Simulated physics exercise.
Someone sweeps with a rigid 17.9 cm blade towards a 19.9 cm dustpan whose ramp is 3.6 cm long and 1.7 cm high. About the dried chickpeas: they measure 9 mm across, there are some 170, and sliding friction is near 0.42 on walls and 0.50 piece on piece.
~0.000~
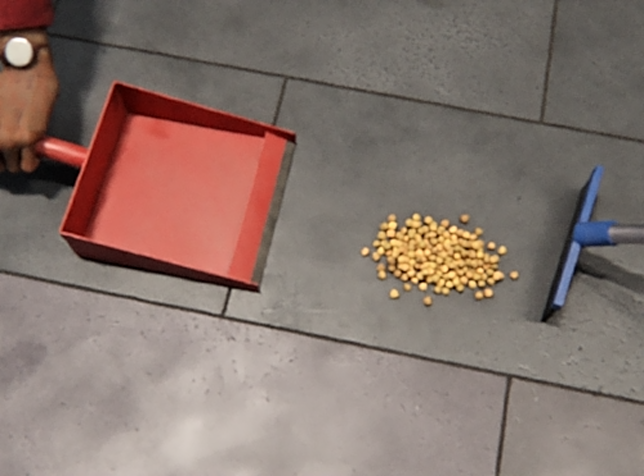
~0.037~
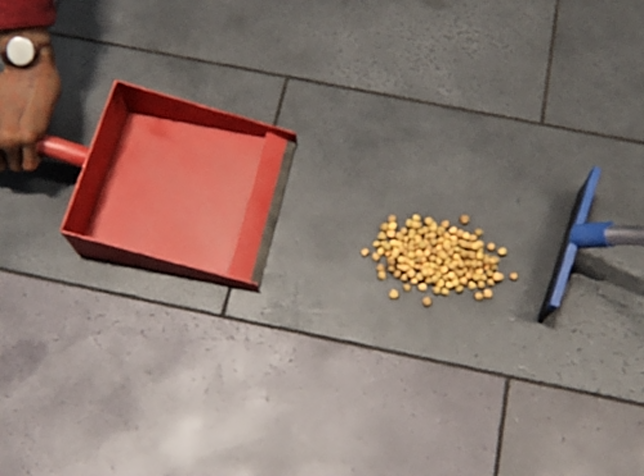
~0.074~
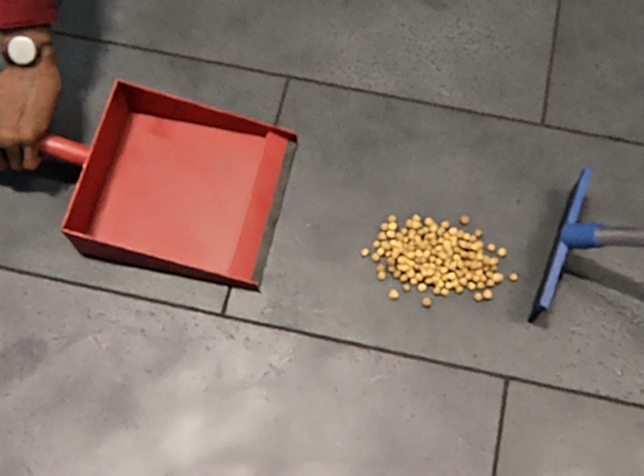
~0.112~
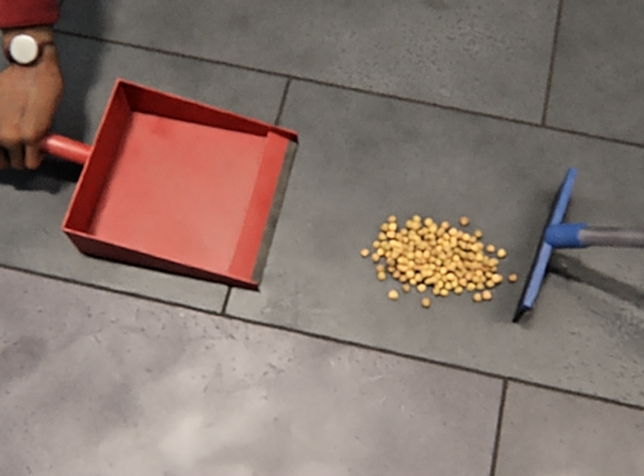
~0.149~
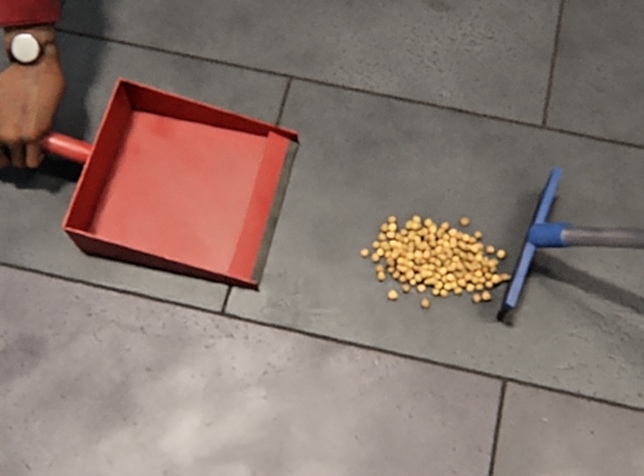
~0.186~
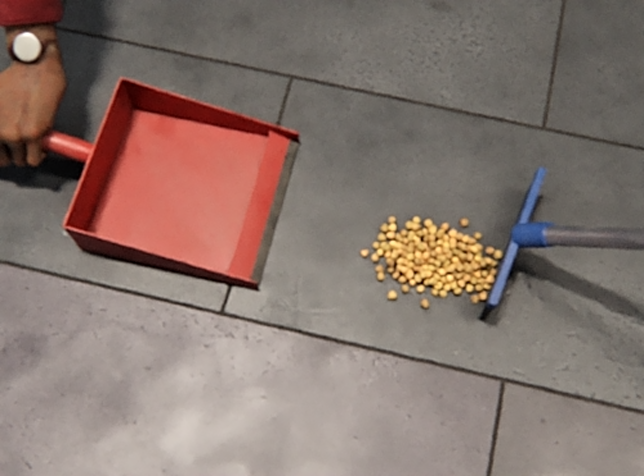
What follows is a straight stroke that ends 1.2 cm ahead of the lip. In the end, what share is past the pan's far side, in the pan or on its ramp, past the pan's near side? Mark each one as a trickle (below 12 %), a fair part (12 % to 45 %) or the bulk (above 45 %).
Far side: A trickle; pan: A fair part; near side: A trickle.
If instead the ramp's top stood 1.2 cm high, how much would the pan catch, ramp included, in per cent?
35 %.
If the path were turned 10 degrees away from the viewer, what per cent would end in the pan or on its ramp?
That gives near 30 in a hundred.
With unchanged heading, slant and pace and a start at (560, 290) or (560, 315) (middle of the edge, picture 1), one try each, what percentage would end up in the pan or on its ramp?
Close to 25 in a hundred, then close to 10 in a hundred.
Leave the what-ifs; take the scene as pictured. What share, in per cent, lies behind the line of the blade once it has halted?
Something like 5 per cent, roughly.
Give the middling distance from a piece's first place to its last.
Around 20 centimetres.
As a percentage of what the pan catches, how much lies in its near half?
Some 90 per cent.
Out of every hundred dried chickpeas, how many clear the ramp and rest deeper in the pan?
Estimate: Near 0 per cent of all.
After 0.44 s, middle of the blade 15 cm from the lip; 0 % over the lip, far side 0 %, near side 5 %.
After 0.61 s, middle of the blade 7 cm from the lip; 0 % over the lip, far side 0 %, near side 5 %.
Then, at 0.90 s, middle of the blade 3 cm from the lip; 30 % over the lip, far side 0 %, near side 10 %.
At rest (1.3 s), far side 0 %, pan 30 %, near side 10 %, in front of the lip or behind the blade 60 %.
